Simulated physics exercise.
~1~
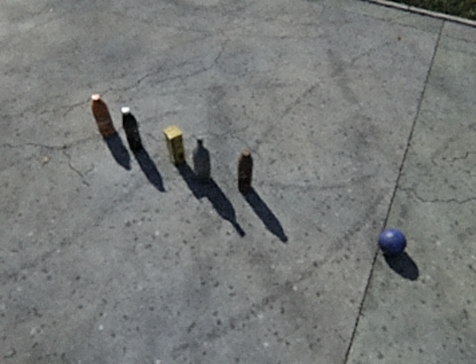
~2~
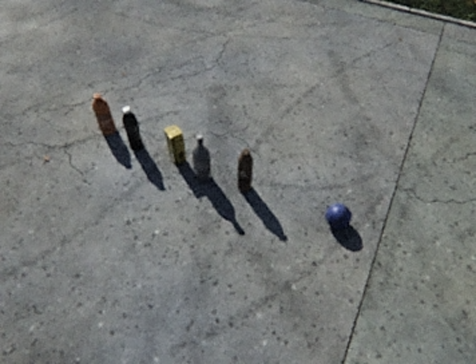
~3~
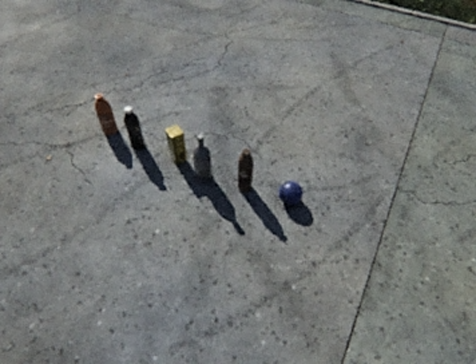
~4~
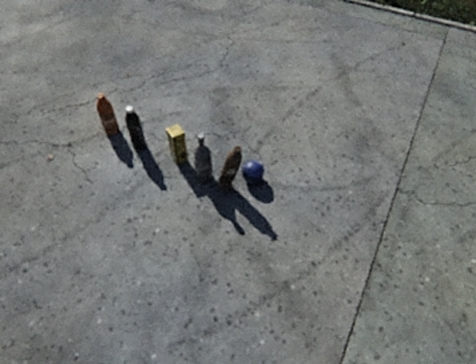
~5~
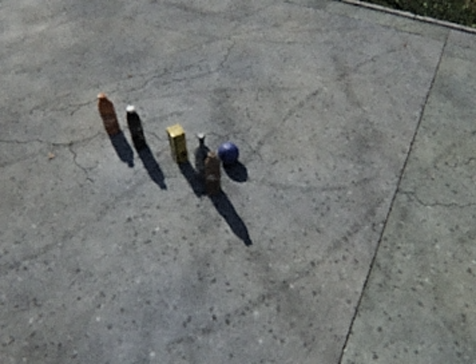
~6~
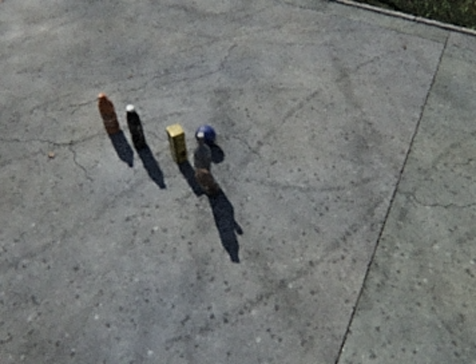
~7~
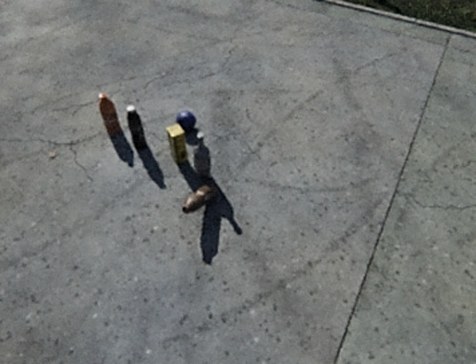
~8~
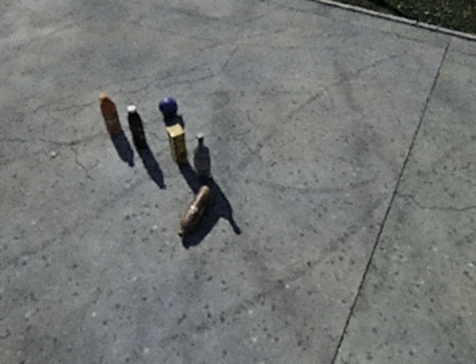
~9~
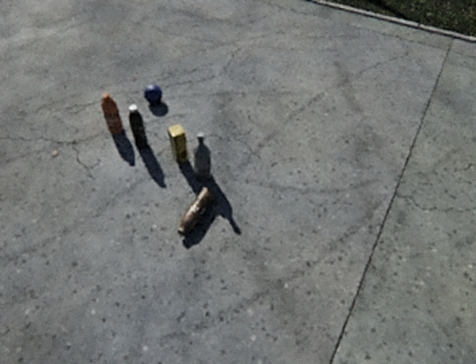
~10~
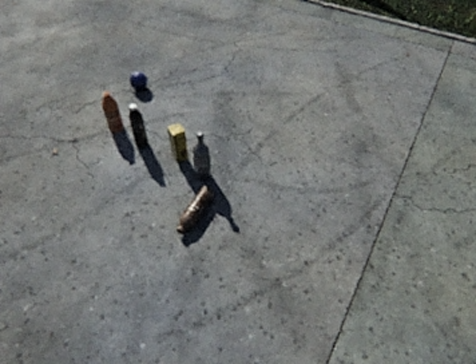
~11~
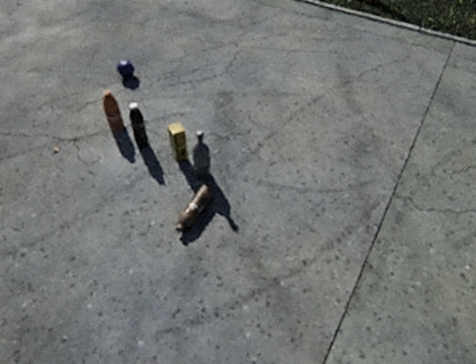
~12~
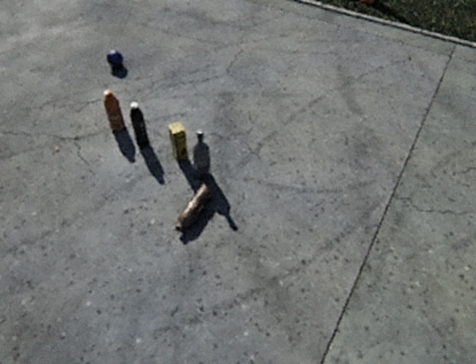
The clip opens on a sunlit slab of grey concrete where four bottles and a yellow carton stand in a slanting row, with a blue ball rolling in from the right. The ball travels left and away from the viewer until it meets the brown bottle at the right end of the row. The bottle is pushed left, tilts and topples towards the viewer, while the ball carries on behind the carton. It passes behind the black and orange bottles without knocking them. By the end, the ball is beyond the row at the upper left, the brown bottle lies on its side, and the others still stand.
